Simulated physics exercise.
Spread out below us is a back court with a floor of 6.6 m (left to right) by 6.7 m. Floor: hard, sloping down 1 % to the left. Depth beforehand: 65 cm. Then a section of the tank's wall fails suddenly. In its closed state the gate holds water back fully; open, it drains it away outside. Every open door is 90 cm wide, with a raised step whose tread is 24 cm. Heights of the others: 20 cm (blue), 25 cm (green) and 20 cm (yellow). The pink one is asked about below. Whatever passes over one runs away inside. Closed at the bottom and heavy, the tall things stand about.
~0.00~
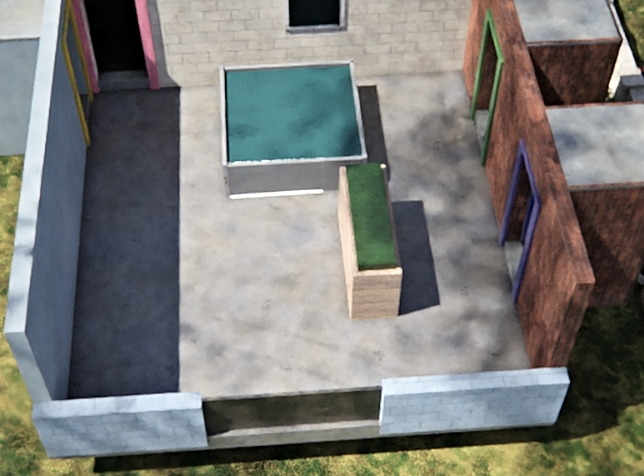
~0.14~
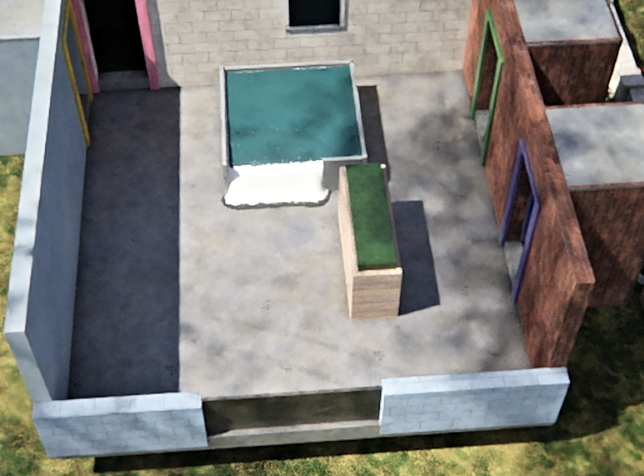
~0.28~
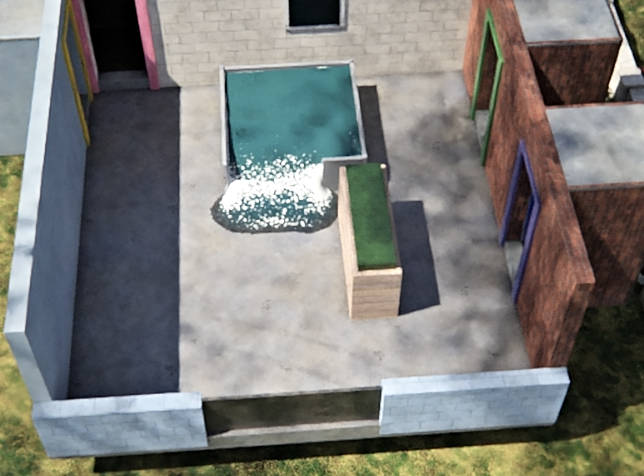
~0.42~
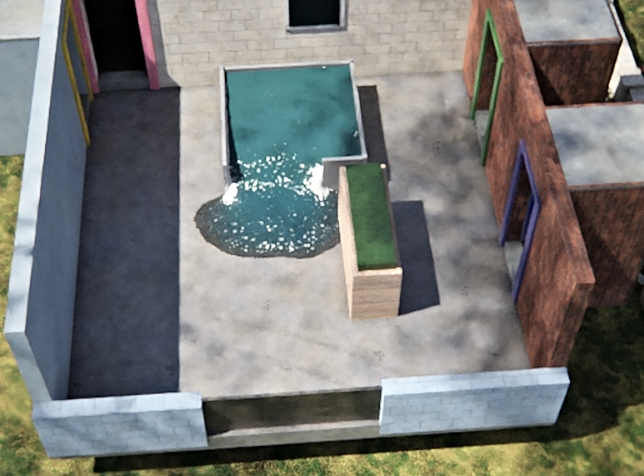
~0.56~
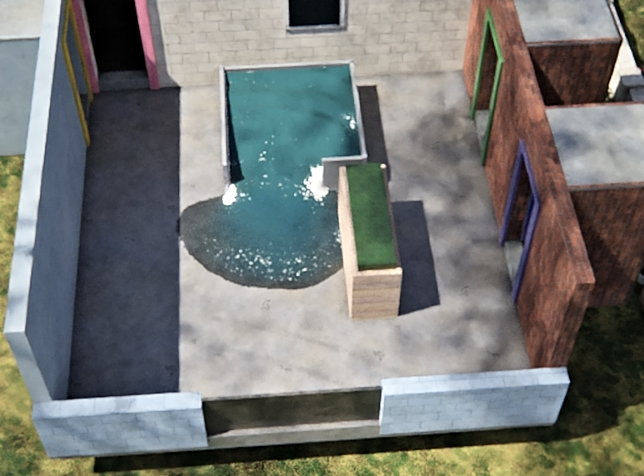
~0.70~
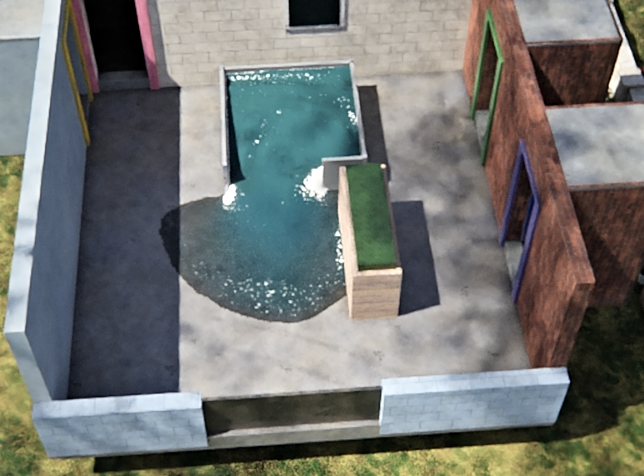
Water bursts from the front of a raised rectangular tank in a walled courtyard, foaming white at first, then fans out across the grey floor in a widening rounded pool that reaches alongside a grass-topped block on the right.
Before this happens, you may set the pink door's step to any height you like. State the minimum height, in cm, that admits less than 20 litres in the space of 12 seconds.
14 cm, roughly.
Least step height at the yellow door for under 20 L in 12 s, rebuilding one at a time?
Roughly 12.5 cm at yellow.
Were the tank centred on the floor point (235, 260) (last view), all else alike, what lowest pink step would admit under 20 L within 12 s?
Roughly 19 cm is needed.
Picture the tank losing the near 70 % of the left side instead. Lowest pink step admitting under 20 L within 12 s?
Then 27 cm.
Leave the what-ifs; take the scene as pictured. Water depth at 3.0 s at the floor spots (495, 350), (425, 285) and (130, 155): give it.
Roughly 2, then 0, then 0 cm.
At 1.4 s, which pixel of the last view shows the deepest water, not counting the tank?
About (262, 199).
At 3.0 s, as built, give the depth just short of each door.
Centimetres: Blue = 0, green = 0, yellow = 0, pink = 0.
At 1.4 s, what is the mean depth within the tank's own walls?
The average depth is some 42 cm.
After 1.4 s water covers 30 % of the floor, deepest (34 cm) near (262, 199); it has not reached the pink door.
After 3.0 s water covers 45 % of the floor, deepest (40 cm) near (105, 429); it has not reached the pink door.
After 12.0 s water covers 100 % of the floor, deepest (16 cm) near (83, 202); 13 cm at the pink door, 0 litres in over its 22 cm step.
At the pink door as built, the water arrived by 6.1 s and peaked near 20 cm at 6.6 s.
Run again over the same 12 s with other heights there, 45 litres in over 12 cm, 6 litres over 16 cm. The limit of 20 litres is kept from about 14 cm up.
